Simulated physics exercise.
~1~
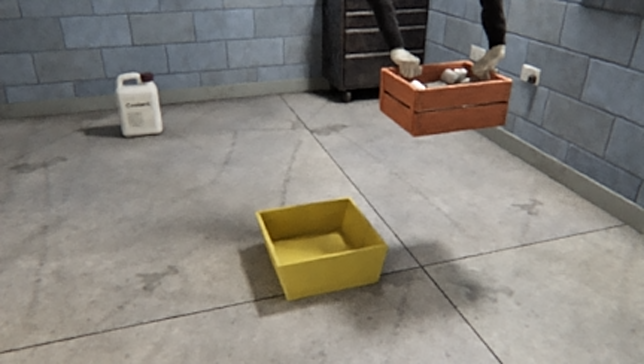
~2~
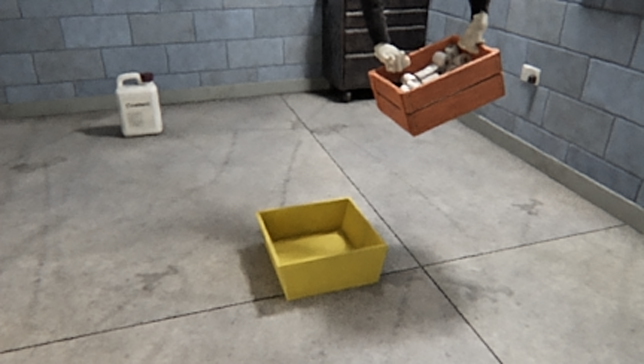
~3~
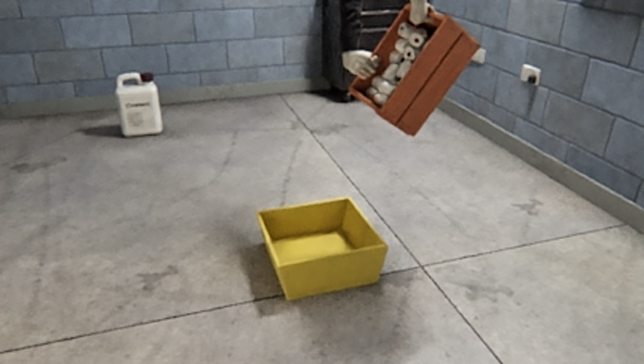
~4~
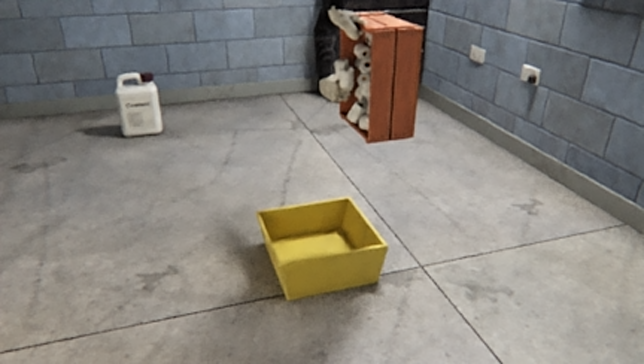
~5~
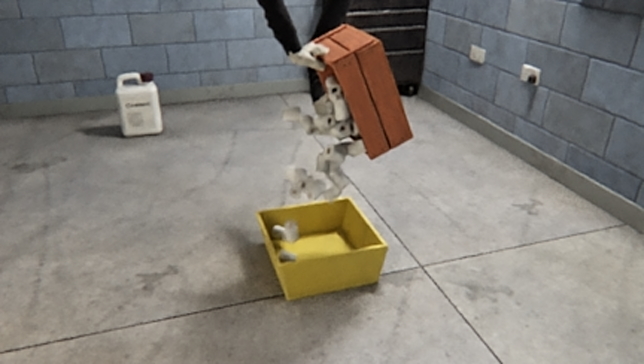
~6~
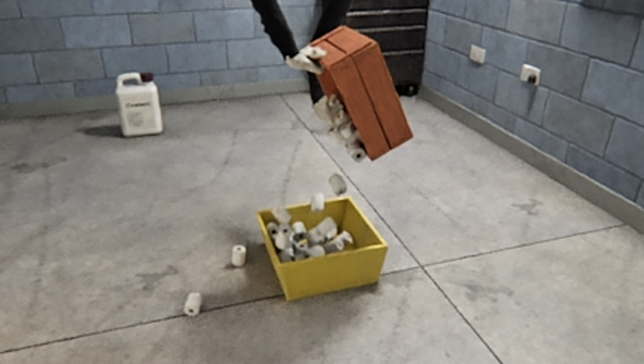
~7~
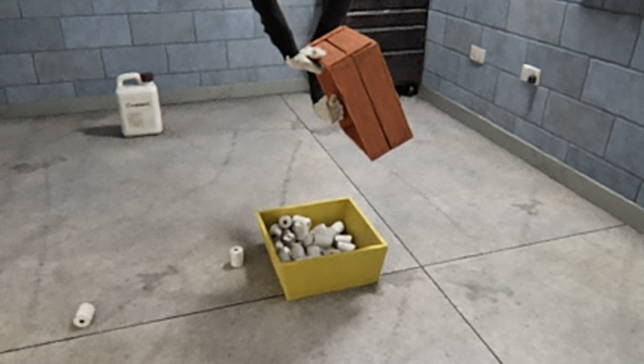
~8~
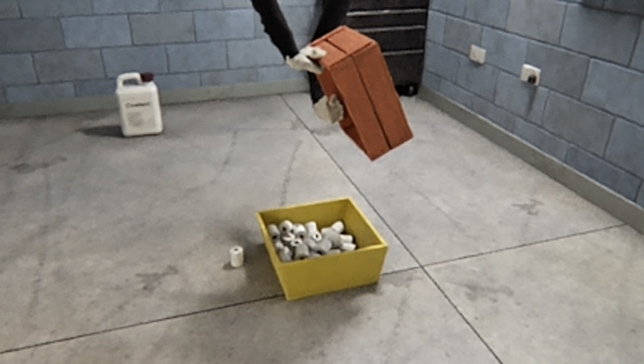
An orange slatted crate filled with small white rolls is held by gloved hands above a grey concrete floor, seen from a fixed, raised view in a room with blue-grey block walls. A yellow box sits below, near the middle, with a white jug at the back left and a dark cabinet behind. The hands lift the crate slightly, then tip it steadily leftward until it passes upright and the rolls tumble out. Most land in the yellow box, but two drop to its left. One rolls away out of view, while the other stays beside the box beneath the emptied crate.
